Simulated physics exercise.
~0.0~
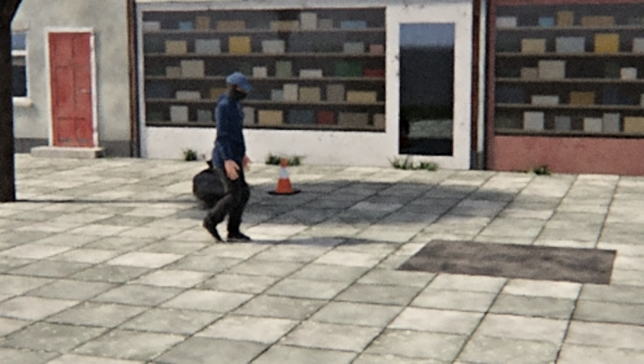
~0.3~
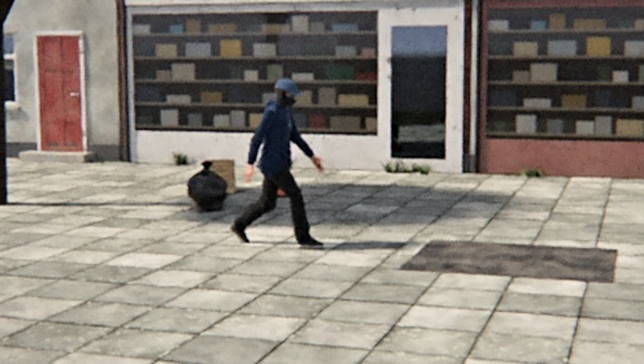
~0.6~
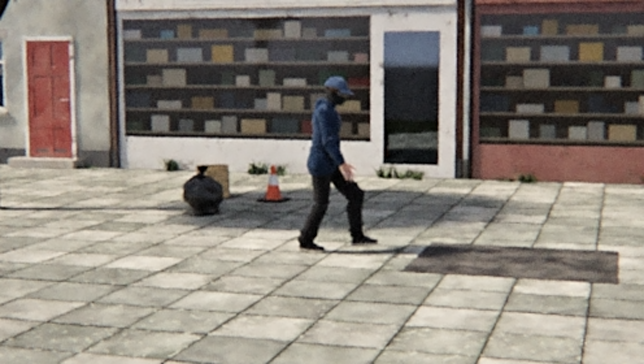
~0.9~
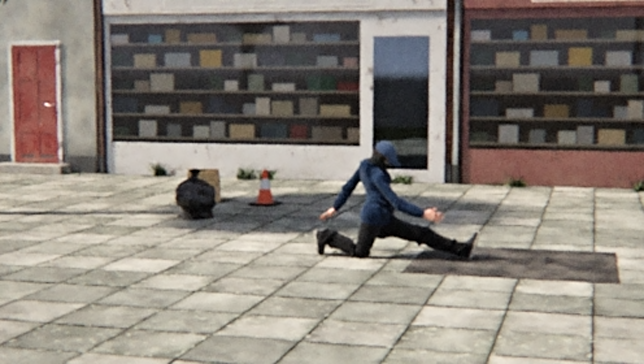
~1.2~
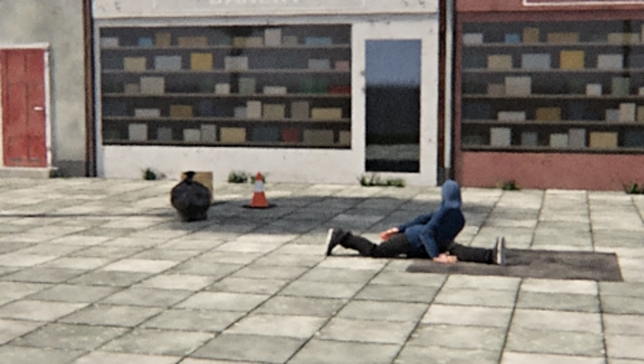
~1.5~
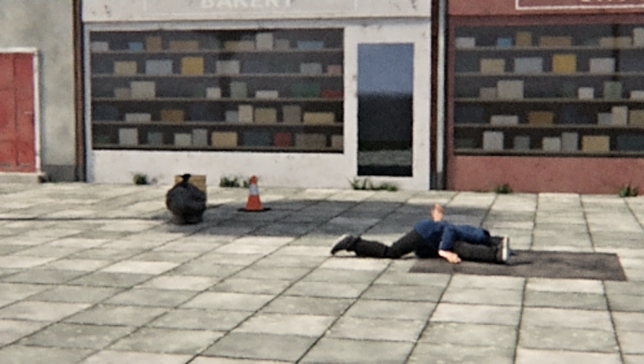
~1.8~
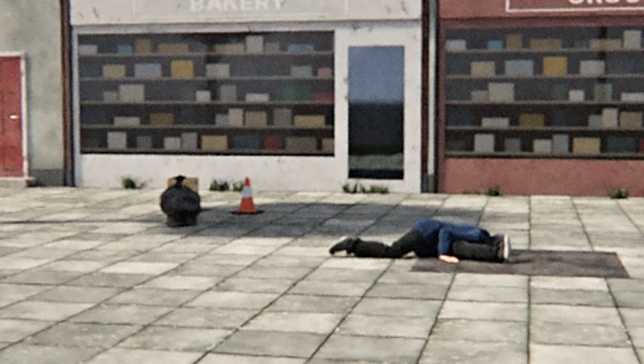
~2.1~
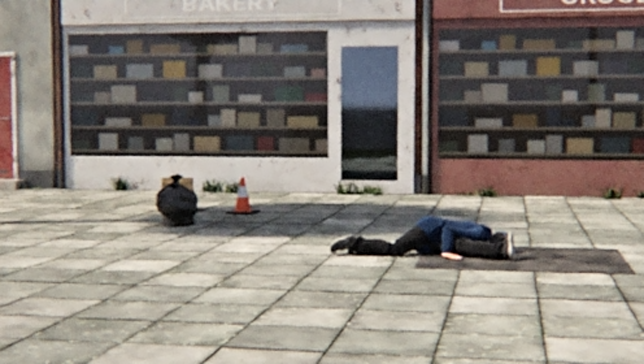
Person in blue cap walking right across paving past shopfronts, dropping into a split, folding forward and lying still across dark mat.
